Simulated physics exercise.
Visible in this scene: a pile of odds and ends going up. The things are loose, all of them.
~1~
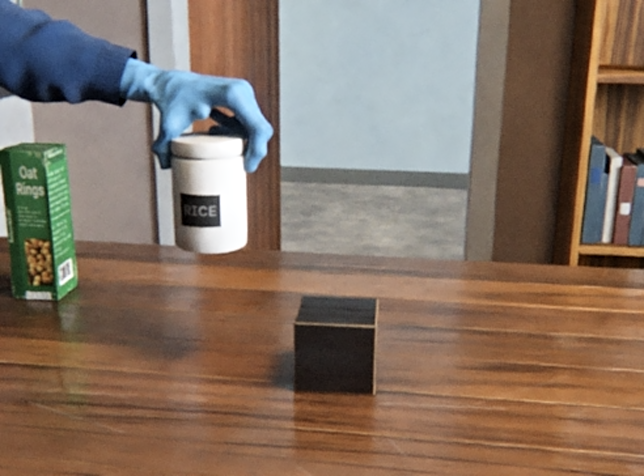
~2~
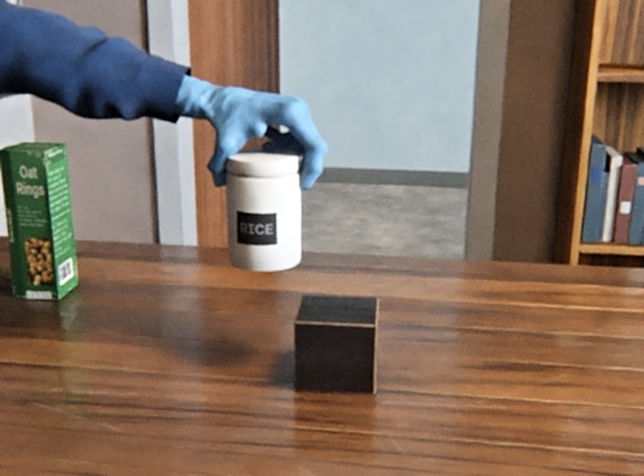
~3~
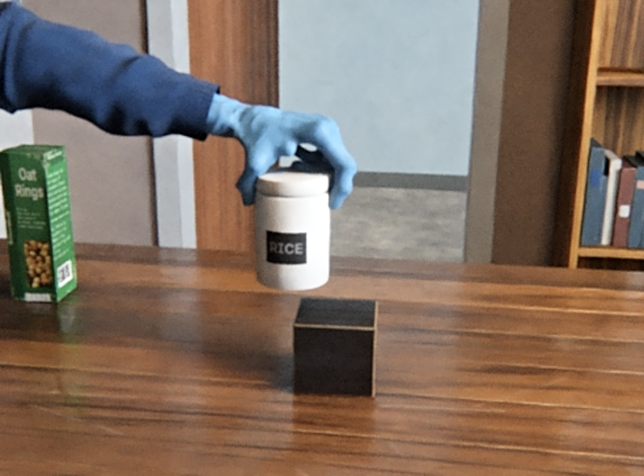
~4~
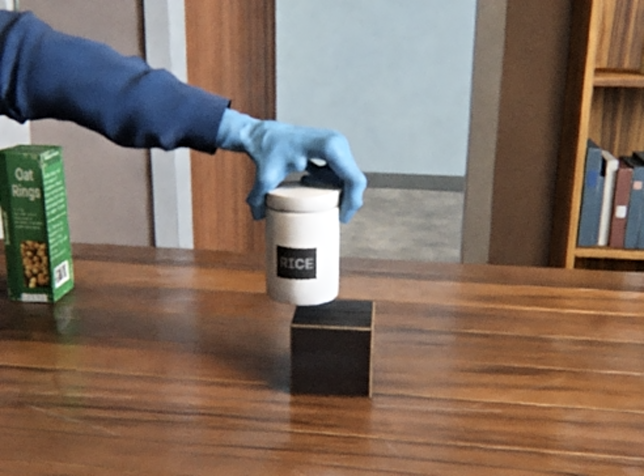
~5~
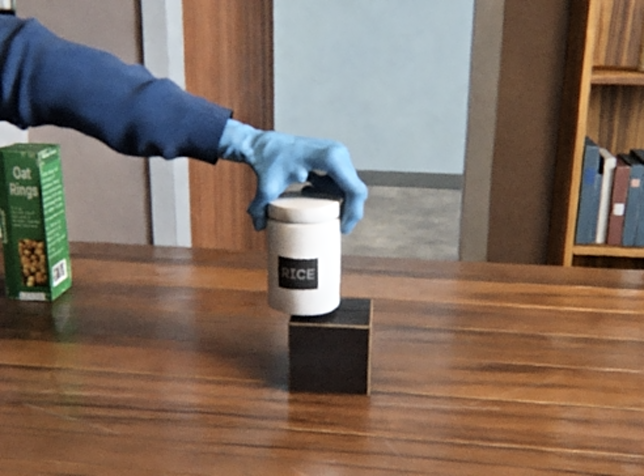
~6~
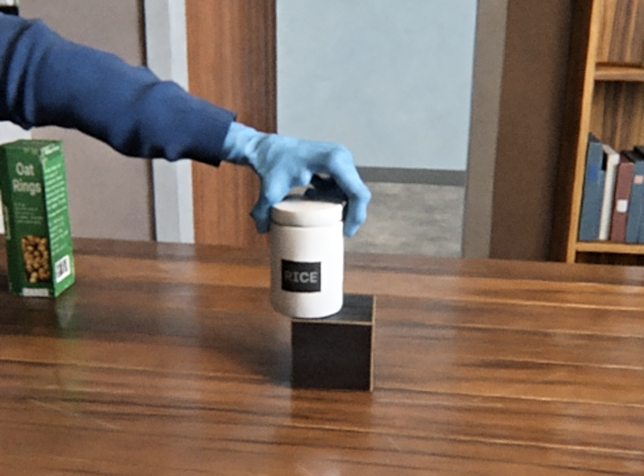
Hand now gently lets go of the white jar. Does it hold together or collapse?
The pile stays together.
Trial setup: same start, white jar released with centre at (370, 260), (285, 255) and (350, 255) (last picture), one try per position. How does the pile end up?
Lab note - try 1: No collapse; try 2: Collapse; try 3: No collapse.
Then, 0.30 s past the last view, nothing moves.
Then, 0.70 s past the last view, white jar resting near (306, 255).
Finally, all 3 still in place. Final places as the last picture's camera would see them, white jar near (306, 255). The pile keeps its balance.
